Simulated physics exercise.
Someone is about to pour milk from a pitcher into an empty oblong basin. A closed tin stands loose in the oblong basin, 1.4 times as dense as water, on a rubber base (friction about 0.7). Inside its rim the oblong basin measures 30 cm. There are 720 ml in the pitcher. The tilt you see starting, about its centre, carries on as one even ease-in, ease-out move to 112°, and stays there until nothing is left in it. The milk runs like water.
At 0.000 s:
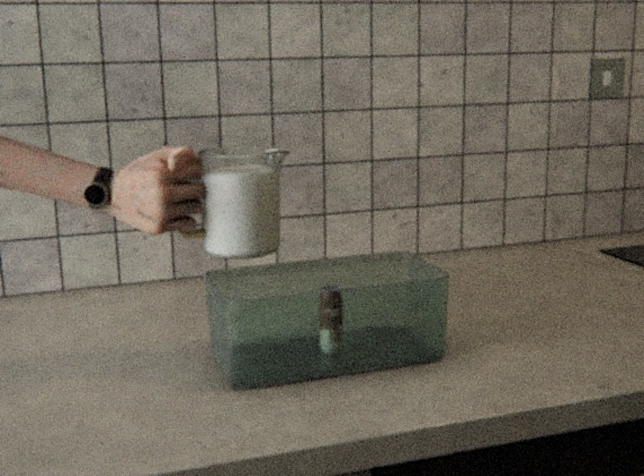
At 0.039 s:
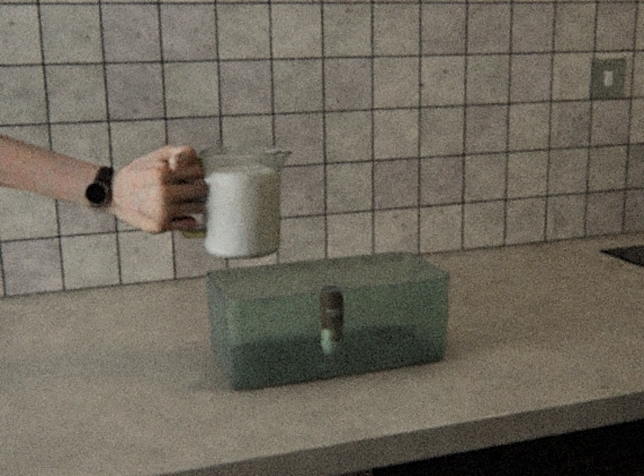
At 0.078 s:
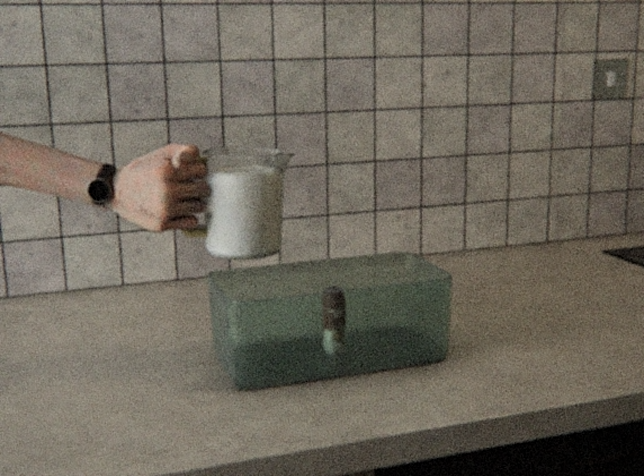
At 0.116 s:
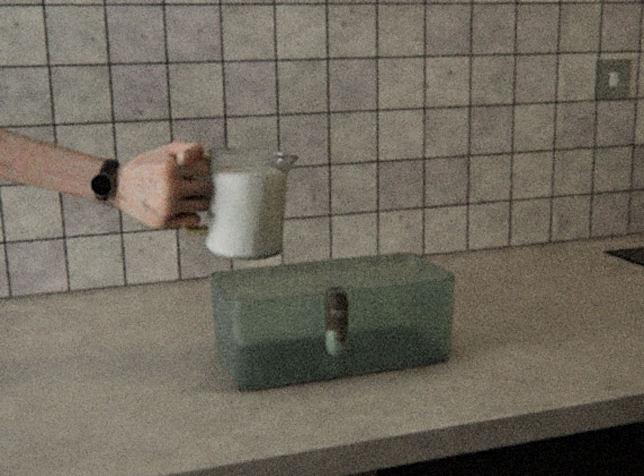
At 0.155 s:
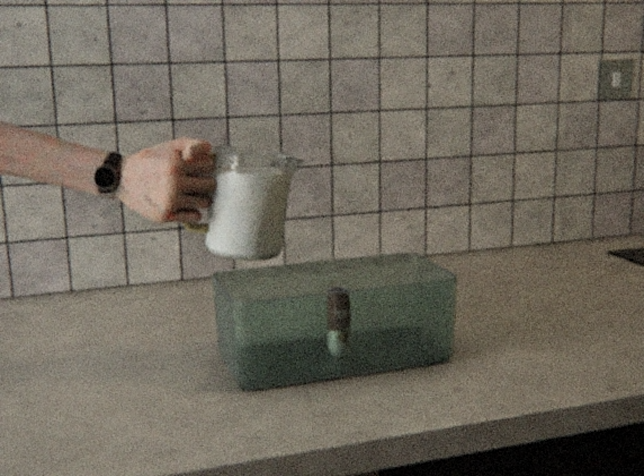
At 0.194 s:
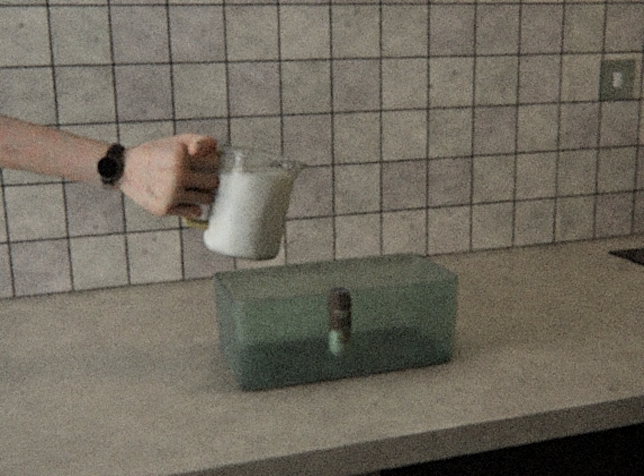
A hand wearing a dark watch reaches in from the left, holding a clear glass pitcher of white milk above a greenish, see-through oblong basin on a beige kitchen counter, seen from slightly above. A small dark-and-pale object stands inside the basin, with square grey tiles and a wall socket behind. The hand gradually tilts the pitcher slightly rightward, while the view shifts very slightly.
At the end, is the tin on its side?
It falls.
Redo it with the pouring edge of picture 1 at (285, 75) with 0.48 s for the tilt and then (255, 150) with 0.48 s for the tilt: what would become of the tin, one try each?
First it stays up; then it stays up.
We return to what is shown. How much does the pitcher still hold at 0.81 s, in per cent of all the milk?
Some 22 per cent.
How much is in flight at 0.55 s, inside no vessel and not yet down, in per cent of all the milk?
About 14 per cent.
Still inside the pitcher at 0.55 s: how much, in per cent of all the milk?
About 80 per cent.
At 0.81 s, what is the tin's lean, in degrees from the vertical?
It is at some 0°.
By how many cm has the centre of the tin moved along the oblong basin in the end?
Some 6.5 cm.
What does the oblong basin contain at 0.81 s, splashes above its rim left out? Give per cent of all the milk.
Some 64 per cent.
After 0.55 s the tilt is 78° and 80 per cent is still to pour; the tin stands where it began.
After 0.81 s the tilt is 111° and 22 per cent is still to pour; the tin stands where it began.
After 1.08 s the tilt is 112° and 1 per cent is still to pour; the tin leans 36°.
After 1.37 s the tilt is 112° and 0 per cent is still to pour; the tin lies on its side.
In the end the tin lies on its side.
